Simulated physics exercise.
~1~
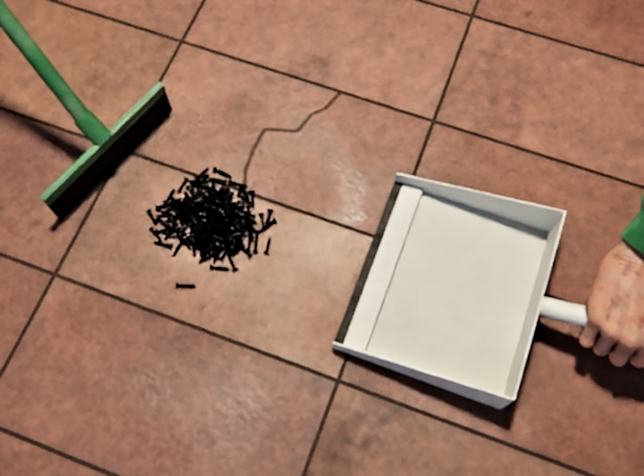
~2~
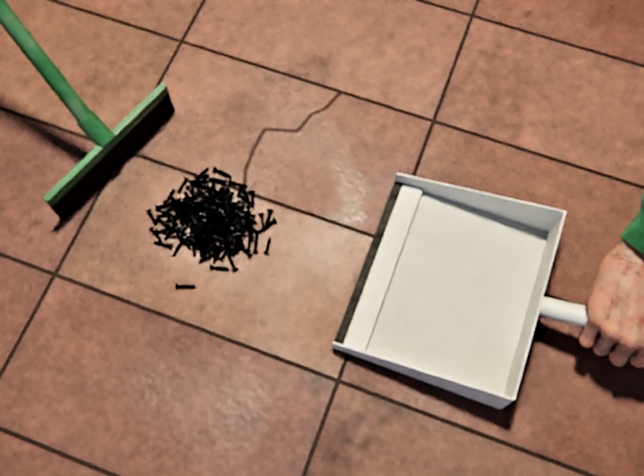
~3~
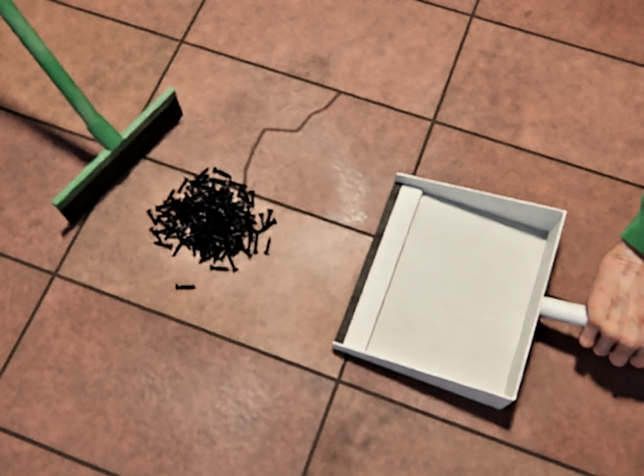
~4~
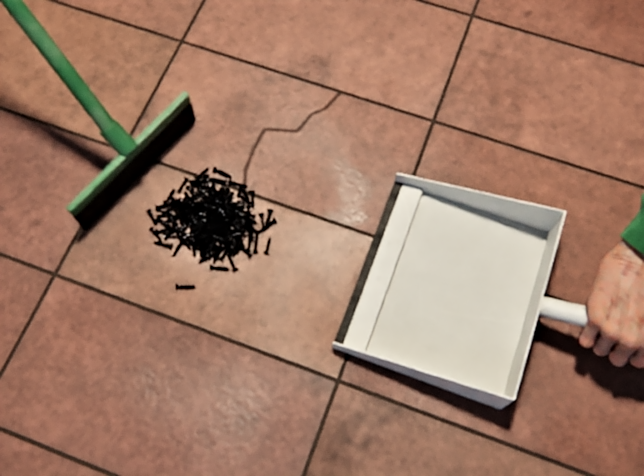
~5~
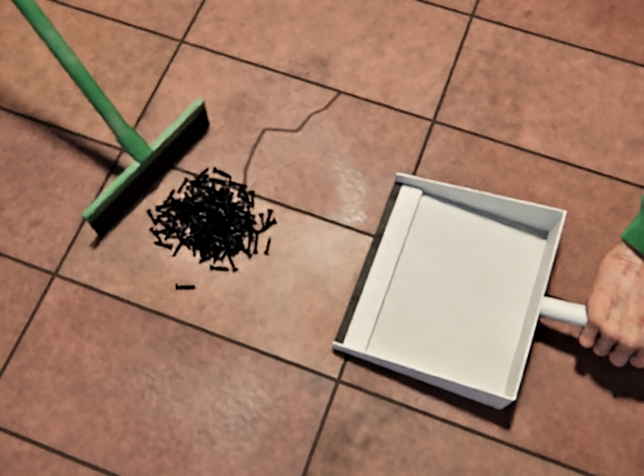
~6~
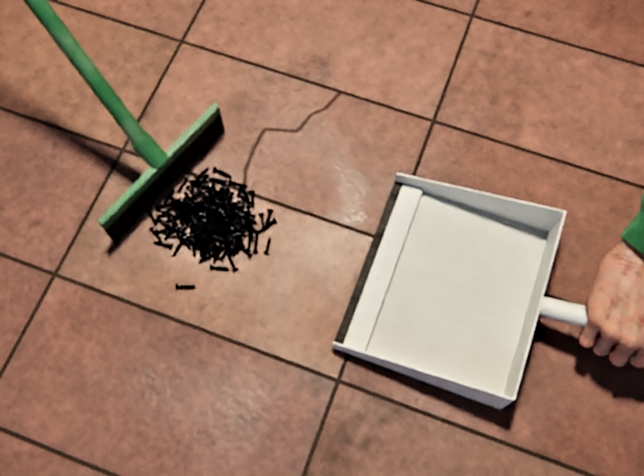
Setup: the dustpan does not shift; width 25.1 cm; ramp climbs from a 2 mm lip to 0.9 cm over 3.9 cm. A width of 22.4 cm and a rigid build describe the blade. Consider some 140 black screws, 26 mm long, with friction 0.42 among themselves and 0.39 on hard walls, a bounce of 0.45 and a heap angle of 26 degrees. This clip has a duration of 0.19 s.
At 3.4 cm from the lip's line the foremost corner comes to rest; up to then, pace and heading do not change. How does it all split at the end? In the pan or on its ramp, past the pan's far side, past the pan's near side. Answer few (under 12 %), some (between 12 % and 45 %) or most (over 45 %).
Pan: Few, far side: Few, near side: Few.
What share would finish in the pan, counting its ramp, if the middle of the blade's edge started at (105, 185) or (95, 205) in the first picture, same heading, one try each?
I'd put it near 10 per cent for the first and near 10 per cent for the second.
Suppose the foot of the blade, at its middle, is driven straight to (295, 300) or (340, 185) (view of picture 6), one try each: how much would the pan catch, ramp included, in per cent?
I'd expect around 5 percent, then around 0 percent.
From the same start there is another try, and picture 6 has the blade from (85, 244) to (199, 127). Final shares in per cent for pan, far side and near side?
Per cent by place - pan 5, far side 0, near side 40.
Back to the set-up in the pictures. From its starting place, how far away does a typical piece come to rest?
Somewhere around 18 centimetres.
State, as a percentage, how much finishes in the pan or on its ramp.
Result: Roughly 0 %.
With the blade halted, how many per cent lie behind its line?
Roughly 5 percent of it.
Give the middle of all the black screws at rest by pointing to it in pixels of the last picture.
Est. centre at rest: (329, 280) px.
Then, 0.19 s after the last picture, middle of the blade 18 cm from the lip; 0 % over the lip, far side 0 %, near side 0 %.
Then, 0.31 s after the last picture, middle of the blade 10 cm from the lip; 0 % over the lip, far side 0 %, near side 5 %.
Then, 0.57 s after the last picture, middle of the blade 7 cm from the lip; 5 % over the lip, far side 0 %, near side 5 %.
In the end, pan 0 %, far side 0 %, near side 5 %, in front of the lip or behind the blade 90 %.
